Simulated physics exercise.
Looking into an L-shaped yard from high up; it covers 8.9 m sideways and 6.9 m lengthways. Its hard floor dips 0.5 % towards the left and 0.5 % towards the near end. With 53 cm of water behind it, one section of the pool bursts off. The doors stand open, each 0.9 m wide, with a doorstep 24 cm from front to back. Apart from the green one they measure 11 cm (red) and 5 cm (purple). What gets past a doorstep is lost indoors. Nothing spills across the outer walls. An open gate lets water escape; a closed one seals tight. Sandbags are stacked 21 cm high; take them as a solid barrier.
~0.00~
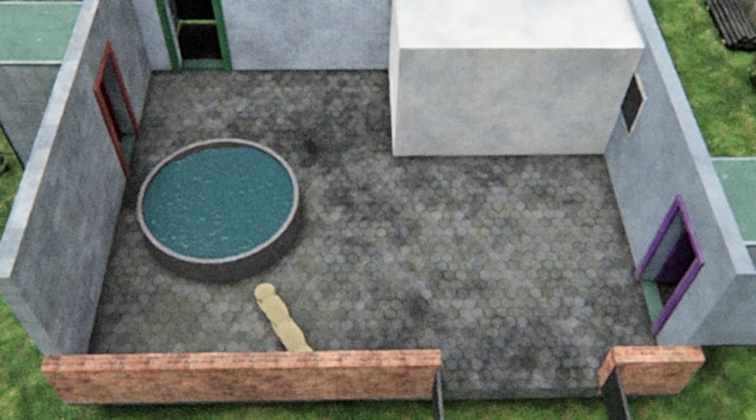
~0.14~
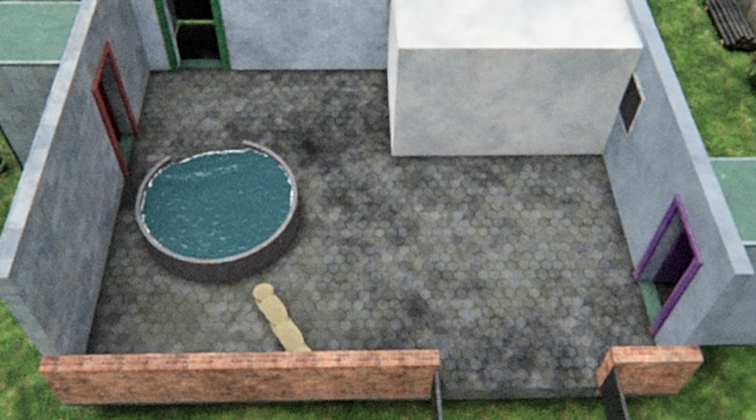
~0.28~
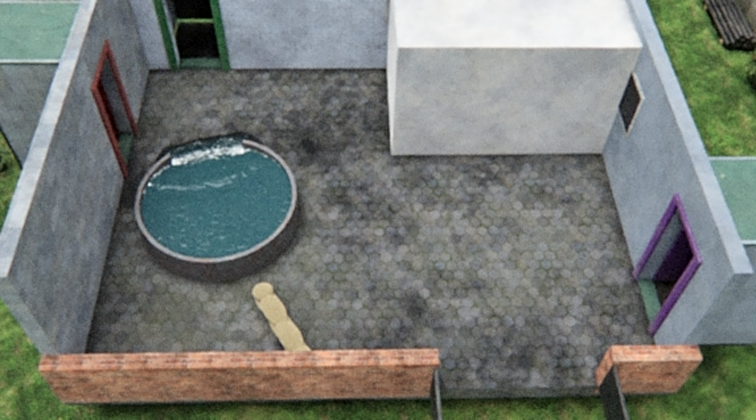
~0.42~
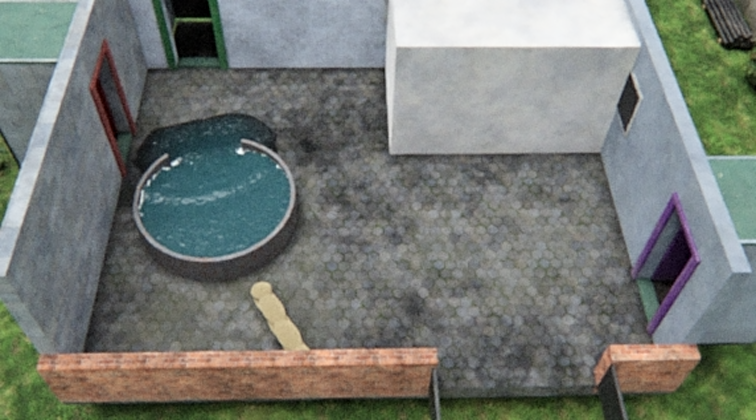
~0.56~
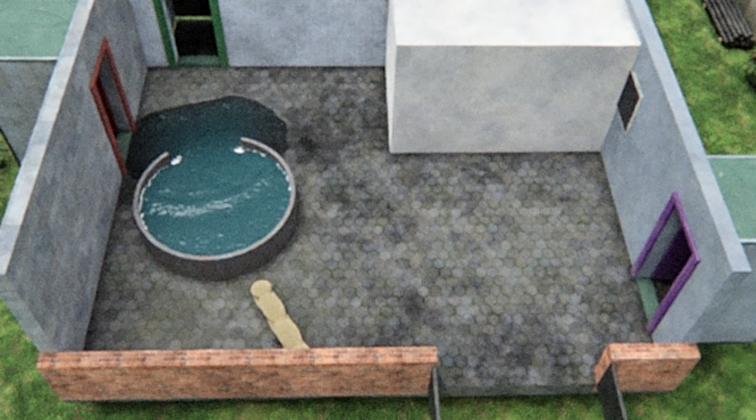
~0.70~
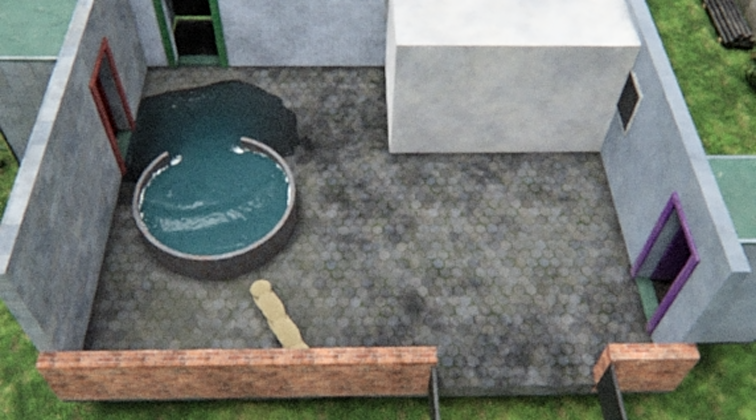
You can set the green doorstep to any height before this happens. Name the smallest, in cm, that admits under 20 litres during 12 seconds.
Some 26 cm above the ground.
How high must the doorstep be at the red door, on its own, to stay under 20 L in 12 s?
Roughly 12.0 cm at red.
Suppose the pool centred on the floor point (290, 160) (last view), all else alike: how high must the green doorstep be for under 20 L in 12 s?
Then roughly 17 cm.
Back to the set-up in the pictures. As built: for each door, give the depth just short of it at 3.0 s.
In cm: Red 9, green 27, purple 0.
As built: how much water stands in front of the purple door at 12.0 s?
Some 0.0 cm.
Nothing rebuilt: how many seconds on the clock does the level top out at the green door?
Near 2.2 s.
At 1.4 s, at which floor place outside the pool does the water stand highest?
At about (148, 68).
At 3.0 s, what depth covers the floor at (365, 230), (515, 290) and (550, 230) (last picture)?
Roughly 0, 0 and 0 cm, in turn.
After 1.4 s water covers 15 % of the floor, deepest (36 cm) near (148, 68); 17 cm at the green door, 13 litres in over its 8 cm doorstep.
After 3.0 s water covers 20 % of the floor, deepest (30 cm) near (144, 86); 27 cm at the green door, 201 litres in over its 8 cm doorstep.
After 12.0 s water covers 75 % of the floor, deepest (10 cm) near (329, 374); 7 cm at the green door, 401 litres in over its 8 cm doorstep.
At the green door as built, the water arrived by 1.0 s and peaked near 31 cm at 2.2 s.
With a doorstep of 23.5 cm, 36 litres would have come in within the 12 s; with 31.5 cm, 3 litres. So under 20 litres takes about 26 cm.
